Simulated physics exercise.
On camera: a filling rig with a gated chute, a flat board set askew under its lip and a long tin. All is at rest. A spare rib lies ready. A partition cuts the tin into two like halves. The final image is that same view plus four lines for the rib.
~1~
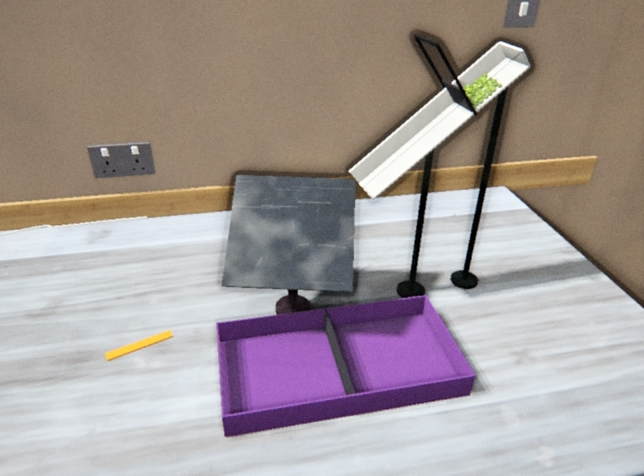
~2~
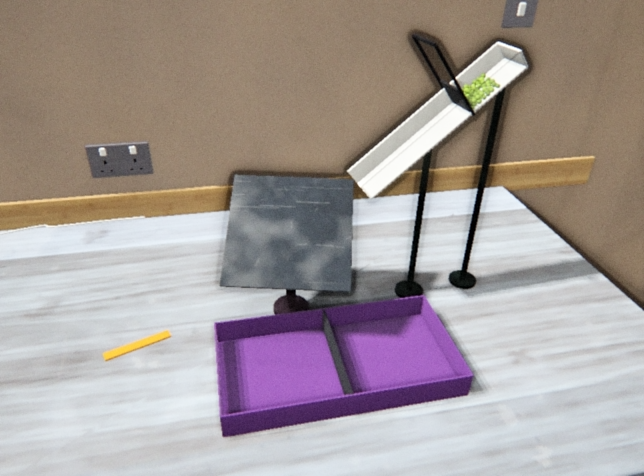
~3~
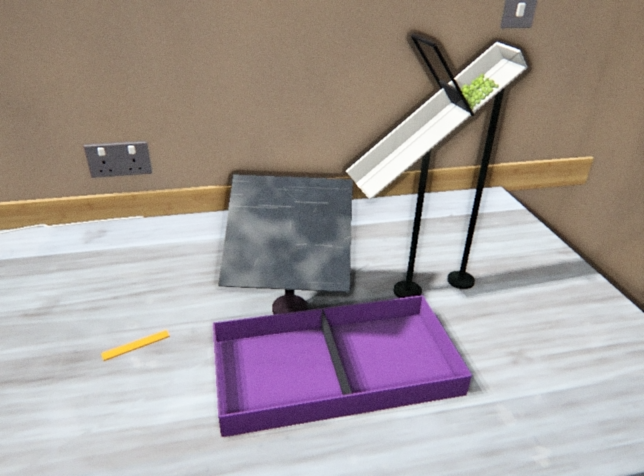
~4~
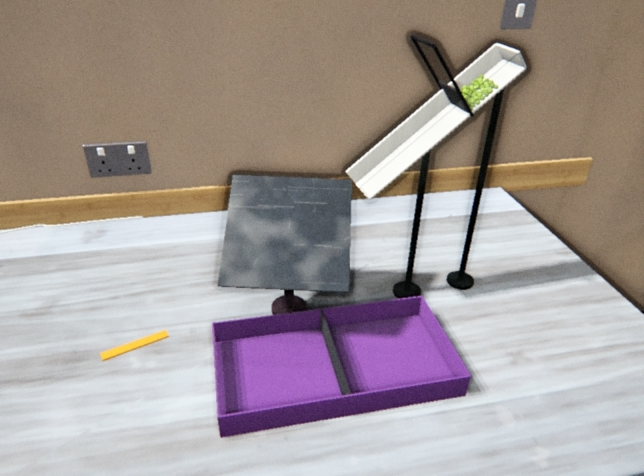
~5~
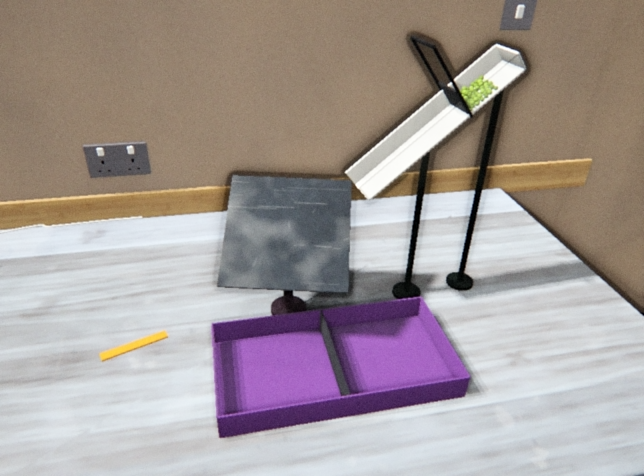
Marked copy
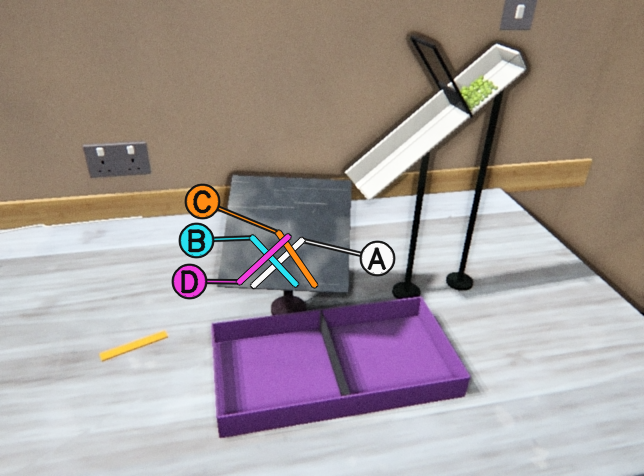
A pale wood-grain tabletop against a brown wall with a wooden strip and a socket is seen from slightly above. A white chute on black stands holds green peas behind a black gate at upper right, with a tilted dark grey board left of its lip, a divided purple tin in front and a yellow strip at left. Nothing on the table moves; the view shifts very slightly.
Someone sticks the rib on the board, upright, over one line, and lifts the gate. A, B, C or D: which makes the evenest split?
C works best here.
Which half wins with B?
Left.
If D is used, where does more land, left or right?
Left.
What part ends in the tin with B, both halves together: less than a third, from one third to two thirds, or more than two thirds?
It is more than two thirds.
On the marked copy, line A from (302, 240) to (253, 285); line B from (252, 237) to (295, 284); line C from (278, 233) to (314, 284); line D from (288, 236) to (239, 281).
For line A, of what is caught, the whole lot in the left half, none at all in the right.
For line B, of what is caught, all but a few in the left half, a small share in the right.
For line C, of what is caught, close to a third in the left half, close to two thirds in the right.
For line D, of what is caught, the whole lot in the left half, none at all in the right.
